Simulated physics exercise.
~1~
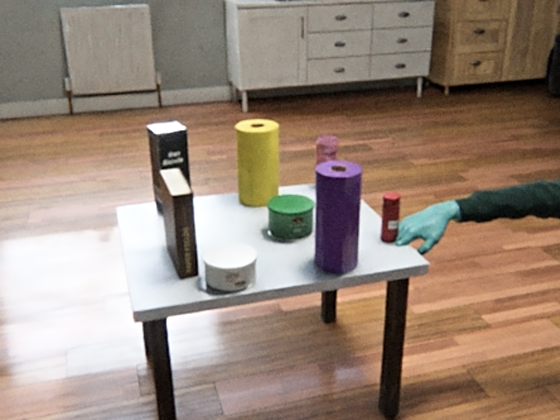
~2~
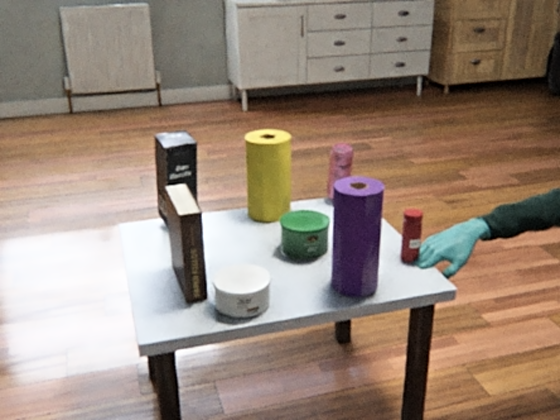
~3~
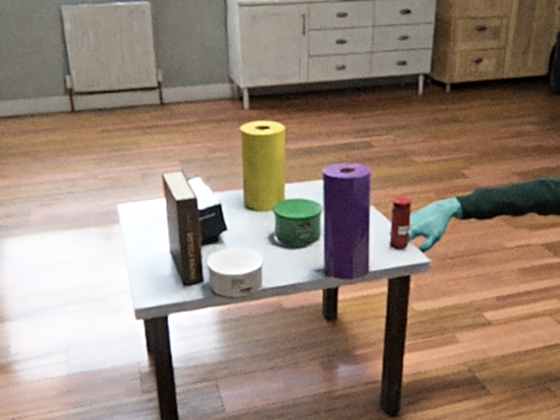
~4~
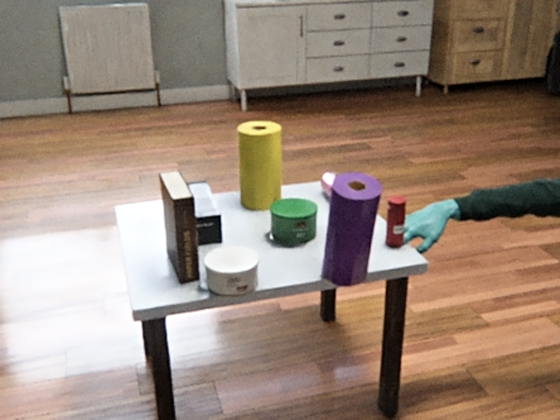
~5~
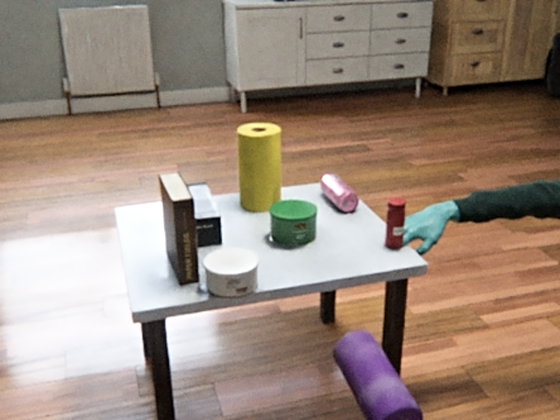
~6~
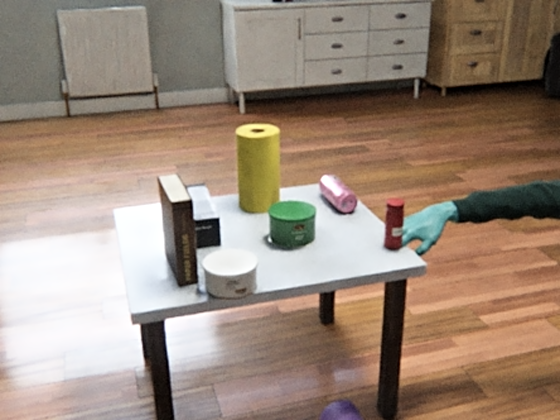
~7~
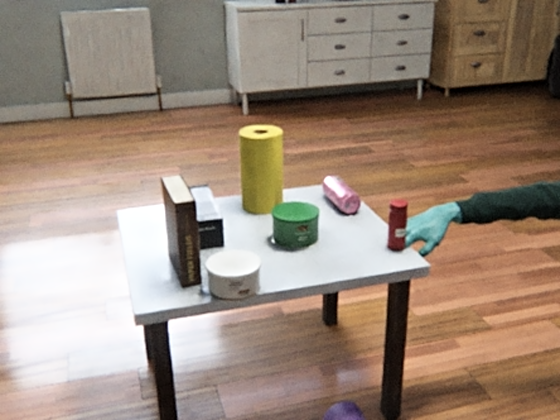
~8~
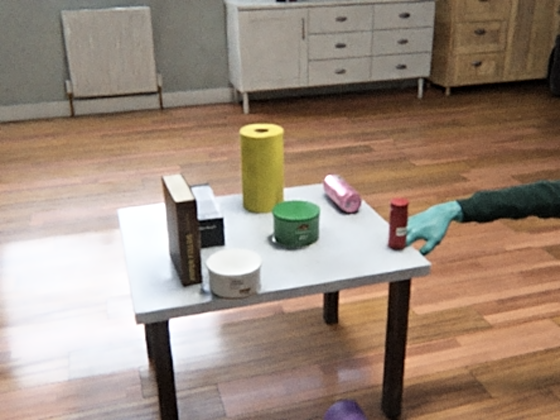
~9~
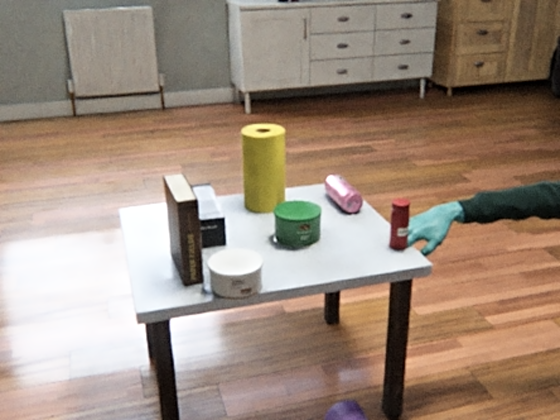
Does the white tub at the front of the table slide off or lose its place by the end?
No, the white tub is still sitting at the front of the table in about the same spot where it began.
